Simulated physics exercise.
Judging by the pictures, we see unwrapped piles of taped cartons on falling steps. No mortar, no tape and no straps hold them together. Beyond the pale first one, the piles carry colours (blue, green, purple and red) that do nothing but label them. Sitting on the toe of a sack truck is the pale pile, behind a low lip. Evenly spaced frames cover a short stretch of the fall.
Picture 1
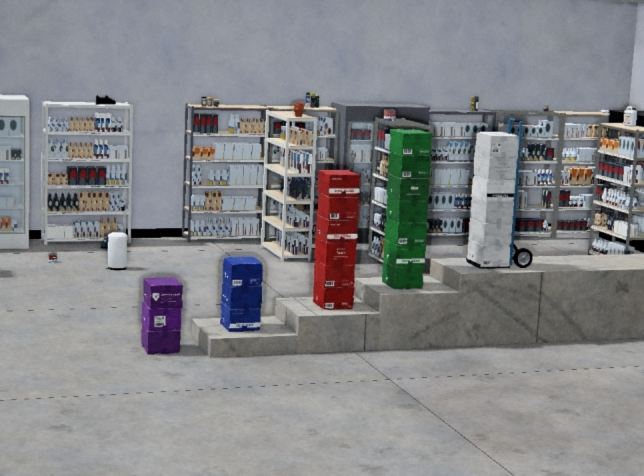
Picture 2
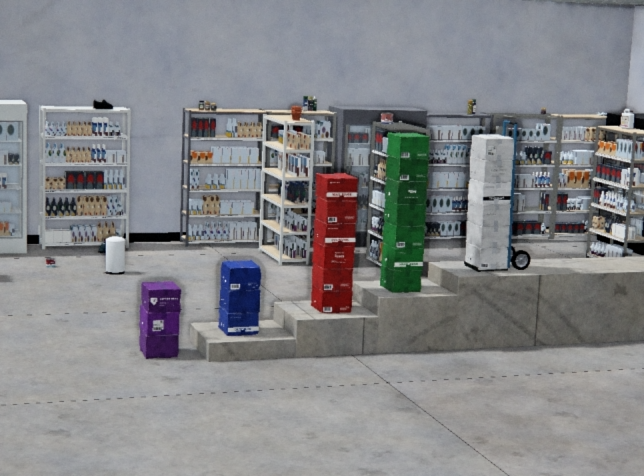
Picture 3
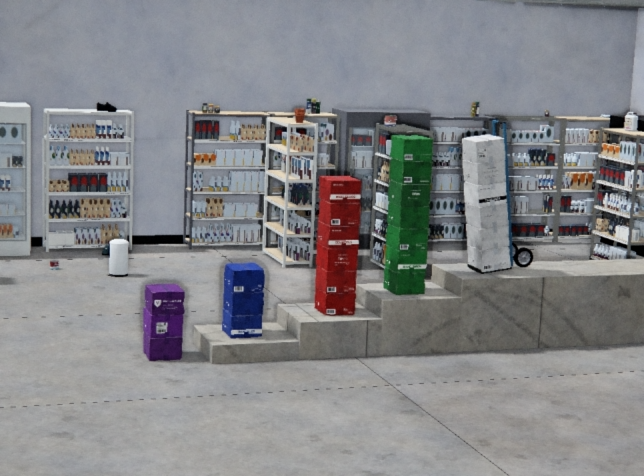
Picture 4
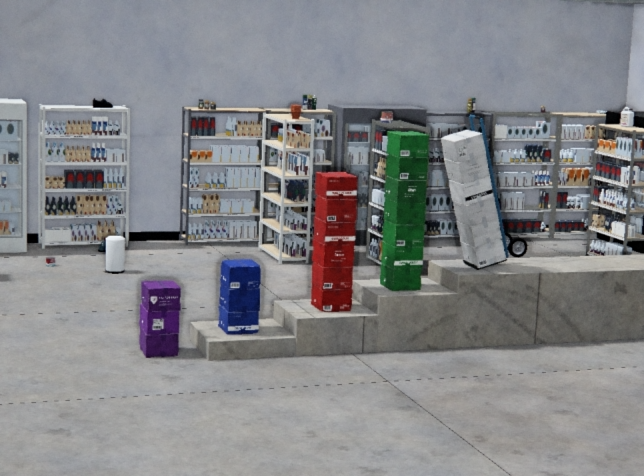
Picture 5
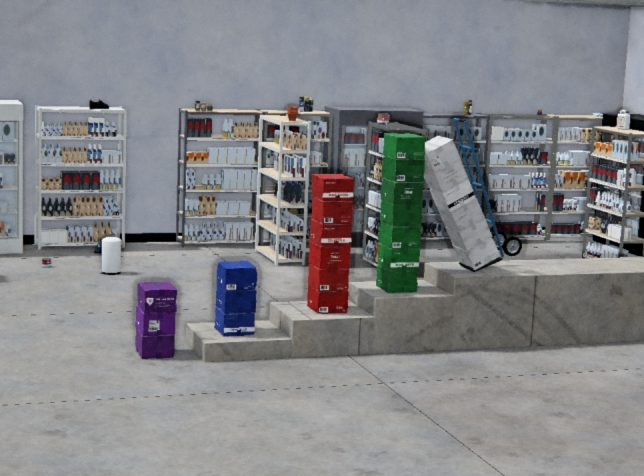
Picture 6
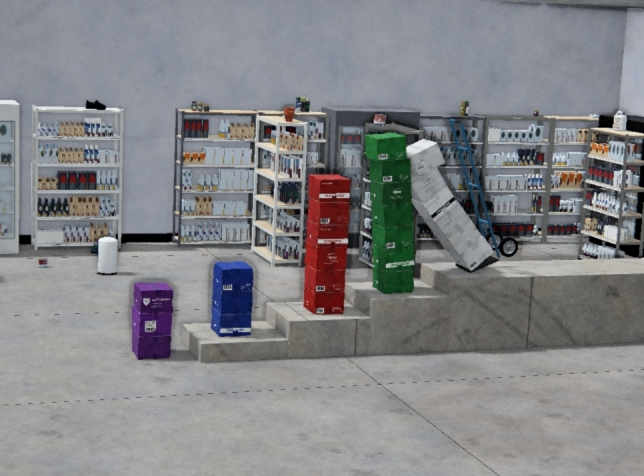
White stack of cartons leaning left off a sack truck atop stepped concrete, meeting the green stack, whose top shifts slightly.
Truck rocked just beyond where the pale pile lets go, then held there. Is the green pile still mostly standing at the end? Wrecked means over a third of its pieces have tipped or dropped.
No, it falls.
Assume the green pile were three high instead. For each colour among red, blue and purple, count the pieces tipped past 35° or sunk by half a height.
The end counts by colour are red 0, blue 0 and purple 0.
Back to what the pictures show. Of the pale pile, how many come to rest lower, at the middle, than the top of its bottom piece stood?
The number is 5.
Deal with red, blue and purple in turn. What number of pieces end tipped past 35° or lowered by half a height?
By colour: Red 6, blue 2, purple 2.
Just after the last frame, 6 of the pale pile down; none of the 7 green cartons down (0 of 19 in all colours); top green carton tilted clearly.
A moment on, 6 of the pale pile down; 6 of the 7 green cartons down (6 of 19 in all colours); top green carton tilted a little, half its height lower; top red carton tilted clearly.
Further on, 6 of the pale pile down; 6 of the 7 green cartons down (12 of 19 in all colours); top green carton on its side; top red carton upside down.
Then, 6 of the pale pile down; 6 of the 7 green cartons down (16 of 19 in all colours); top green carton tilted steeply, some eight heights lower; top red carton upside down.
When it is over, 6 of the pale pile down; 6 of the 7 green cartons down (16 of 19 in all colours); top green carton on its side; top red carton upside down. In pixels of the last frame, middles, top green carton near (114, 316), top red carton near (10, 367).
